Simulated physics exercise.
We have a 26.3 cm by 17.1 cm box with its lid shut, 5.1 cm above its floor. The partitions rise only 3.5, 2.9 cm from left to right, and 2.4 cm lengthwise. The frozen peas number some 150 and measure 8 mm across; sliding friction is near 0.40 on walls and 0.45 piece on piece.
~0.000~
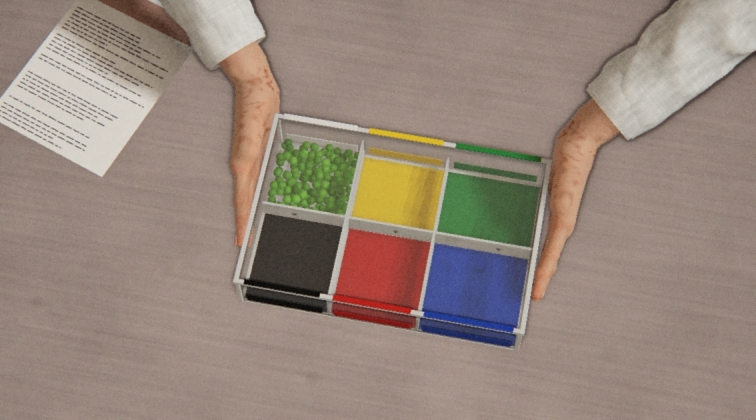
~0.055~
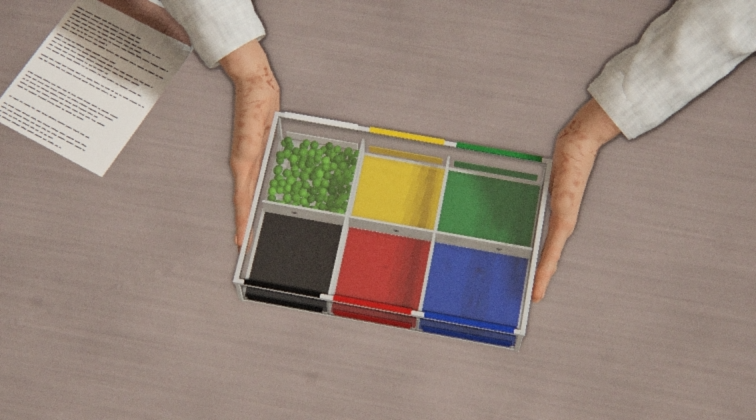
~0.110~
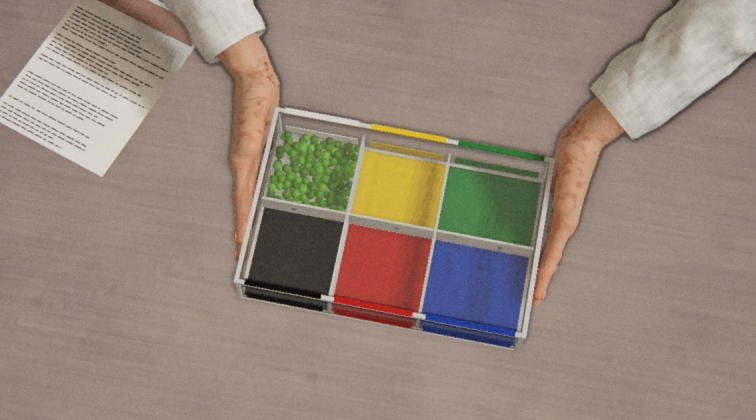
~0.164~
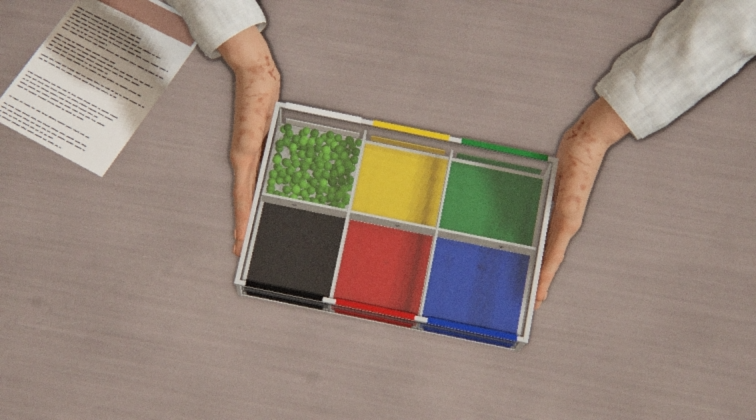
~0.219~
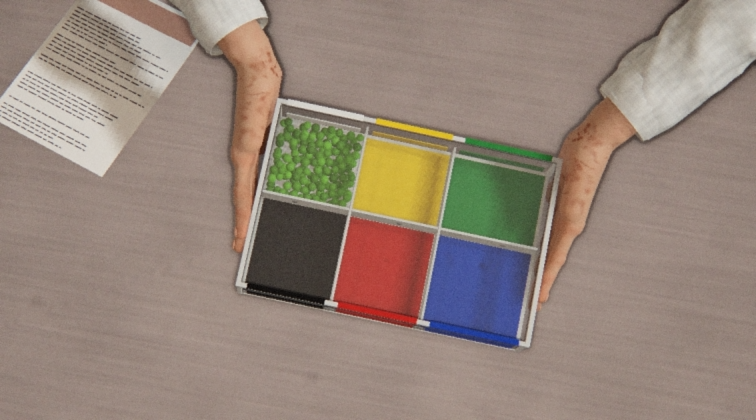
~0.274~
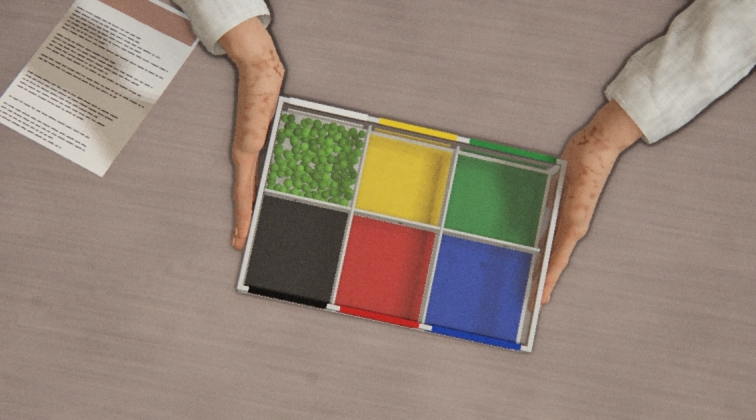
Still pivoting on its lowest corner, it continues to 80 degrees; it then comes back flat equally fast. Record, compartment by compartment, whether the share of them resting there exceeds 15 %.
Red compartment: Exceeds; blue compartment: Does not exceed; green compartment: Does not exceed; yellow compartment: Does not exceed; white compartment: Exceeds; black compartment: Exceeds.
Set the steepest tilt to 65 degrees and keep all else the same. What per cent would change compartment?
About 25 per cent.
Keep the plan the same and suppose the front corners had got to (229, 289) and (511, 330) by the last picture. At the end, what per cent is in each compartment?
Red 0; blue 0; green 0; yellow 0; white 50; black 50.
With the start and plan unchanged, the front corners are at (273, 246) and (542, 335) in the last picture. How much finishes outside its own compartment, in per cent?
Then roughly 35 per cent.
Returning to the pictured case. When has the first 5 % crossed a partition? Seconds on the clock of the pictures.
Close to the 1.00 s mark.
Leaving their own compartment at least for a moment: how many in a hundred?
Around 70 in a hundred.
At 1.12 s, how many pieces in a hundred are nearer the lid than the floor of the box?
Around 50 %.
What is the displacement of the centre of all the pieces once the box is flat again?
It moves around 10.5 centimetres.
After 1.12 s, tilt 79 degrees; red 15 %, white 70 %, black 20 %.
After 1.68 s, tilt 34 degrees; red 30 %, blue 10 %, white 30 %, black 30 %.
Then, at 2.30 s, tilt 0 degrees; red 30 %, blue 10 %, white 30 %, black 30 %.
By 3.1 s all is still; red 30 %, blue 10 %, green 0 %, yellow 0 %, white 30 %, black 30 %.
